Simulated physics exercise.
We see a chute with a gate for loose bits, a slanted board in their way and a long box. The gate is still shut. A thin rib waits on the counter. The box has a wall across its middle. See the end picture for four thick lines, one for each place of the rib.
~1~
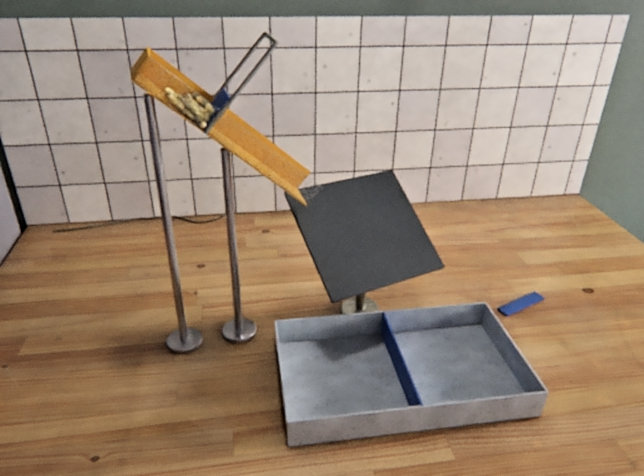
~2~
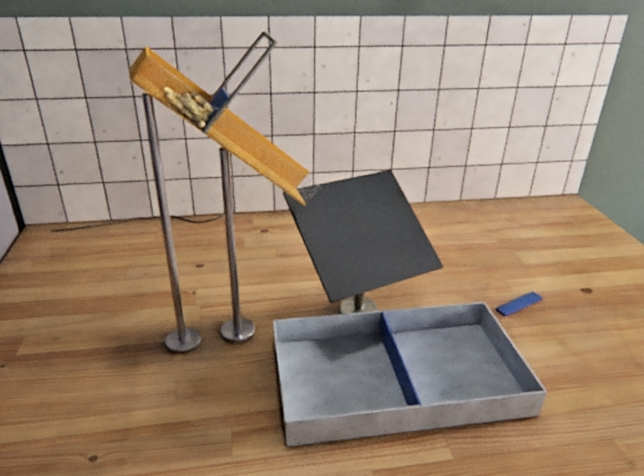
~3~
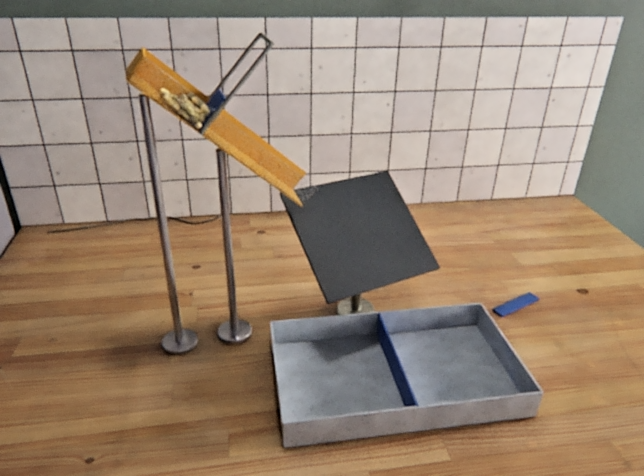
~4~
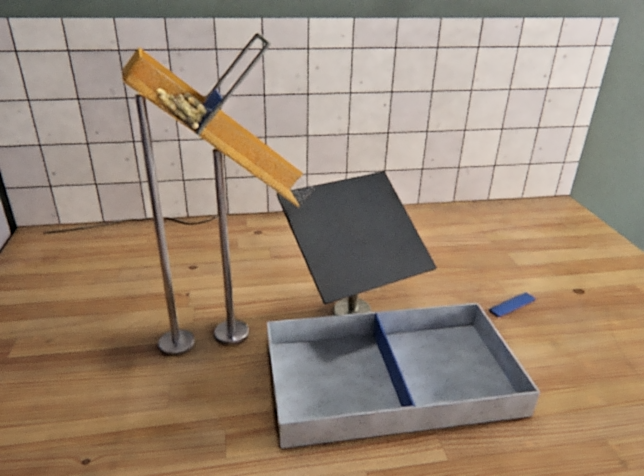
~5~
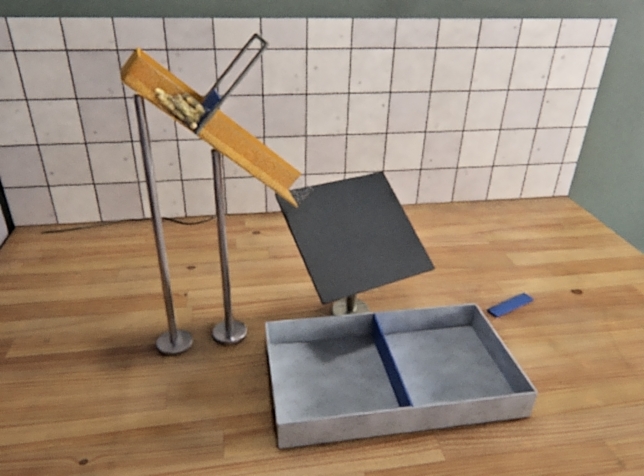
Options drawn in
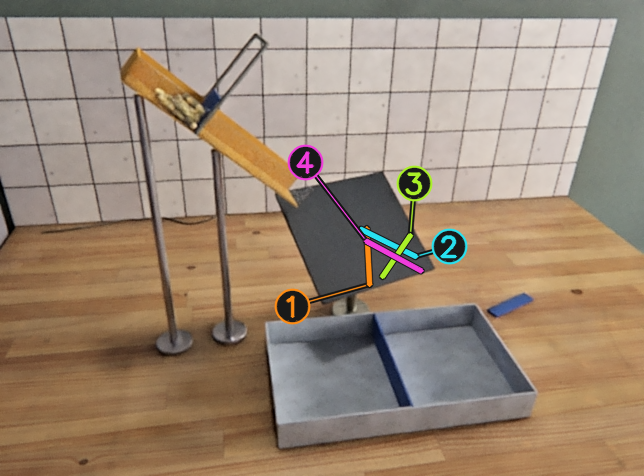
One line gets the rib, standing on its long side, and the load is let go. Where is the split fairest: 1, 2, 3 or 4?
Choose 3.
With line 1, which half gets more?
The left half.
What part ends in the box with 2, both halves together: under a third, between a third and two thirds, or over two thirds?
It is over two thirds.
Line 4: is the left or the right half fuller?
Right.
On the marked copy, line 1 from (366, 228) to (369, 284); line 2 from (360, 229) to (415, 256); line 3 from (410, 235) to (382, 276); line 4 from (366, 241) to (421, 270).
With 1, of what is caught, nearly all in the left half, a small part in the right.
With 2, of what is caught, a small part in the left half, nearly all in the right.
With 3, of what is caught, about half in the left half, about half in the right.
With 4, of what is caught, a small part in the left half, nearly all in the right.
